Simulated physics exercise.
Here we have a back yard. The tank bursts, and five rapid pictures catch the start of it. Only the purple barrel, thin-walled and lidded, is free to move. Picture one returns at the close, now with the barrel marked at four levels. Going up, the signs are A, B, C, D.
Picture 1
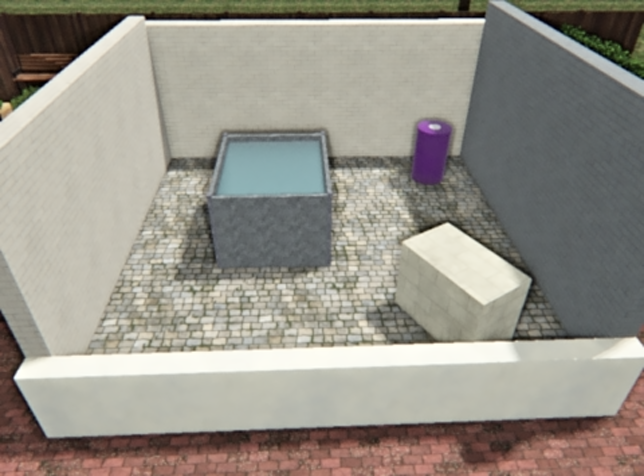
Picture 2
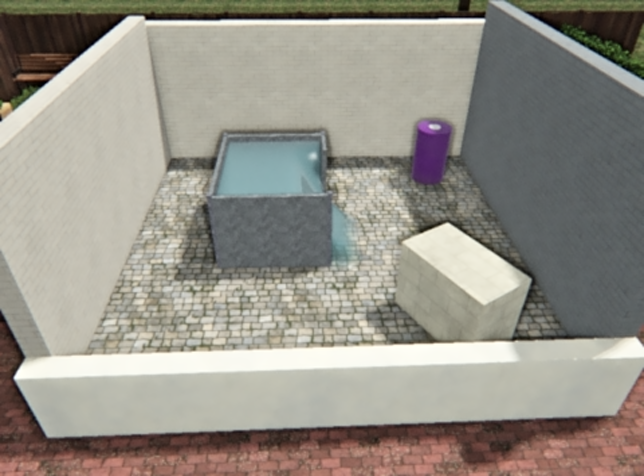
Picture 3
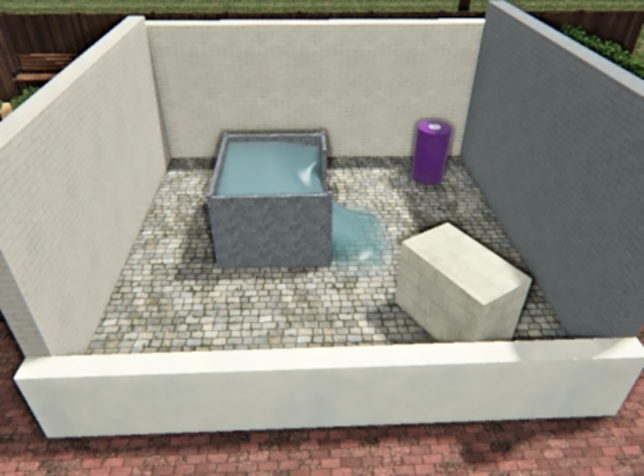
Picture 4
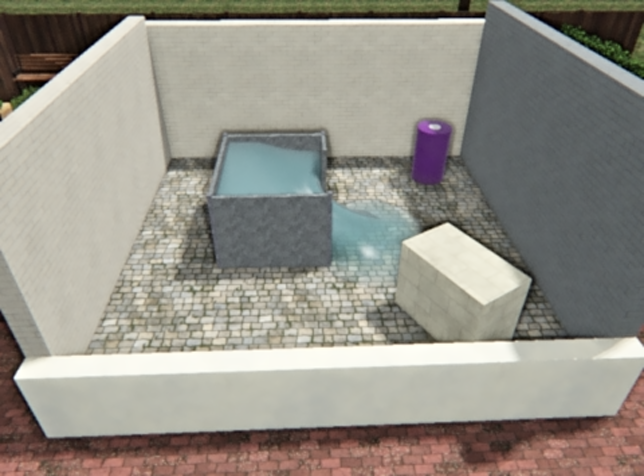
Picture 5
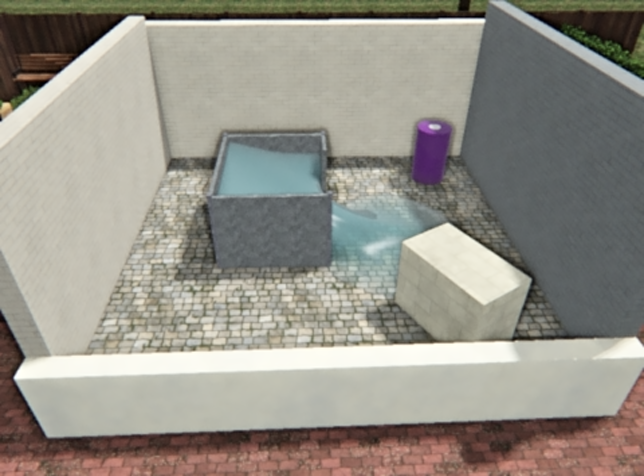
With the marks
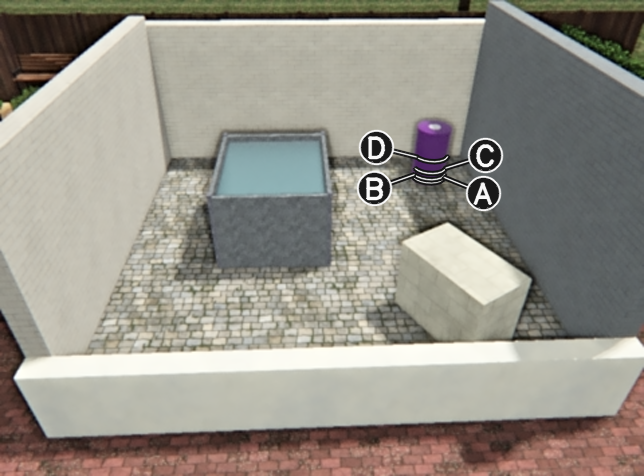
Water in a raised stone tank in a walled, paved yard starts out level, then pours from the tank's right side onto the cobbles. It spreads rightward in a widening pool, reaching behind the pale block, while the surface in the tank slopes and the purple barrel stays still.
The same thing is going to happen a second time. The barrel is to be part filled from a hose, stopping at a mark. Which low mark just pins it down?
D.
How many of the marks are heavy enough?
One of the four.
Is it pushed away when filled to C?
Yes, that goes wrong.
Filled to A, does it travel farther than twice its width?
Yes.
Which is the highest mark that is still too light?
The answer is C.
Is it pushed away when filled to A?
Yes.
On the marked copy, A at (431, 182); B at (431, 179); C at (432, 173); D at (434, 161); from the bottom up A, B, C, D.
For mark A, it is pushed about 7 times its own width away.
For mark B, it is pushed about 3 times its own width away.
For mark C, it is pushed about its own width away.
For mark D, it does not move.
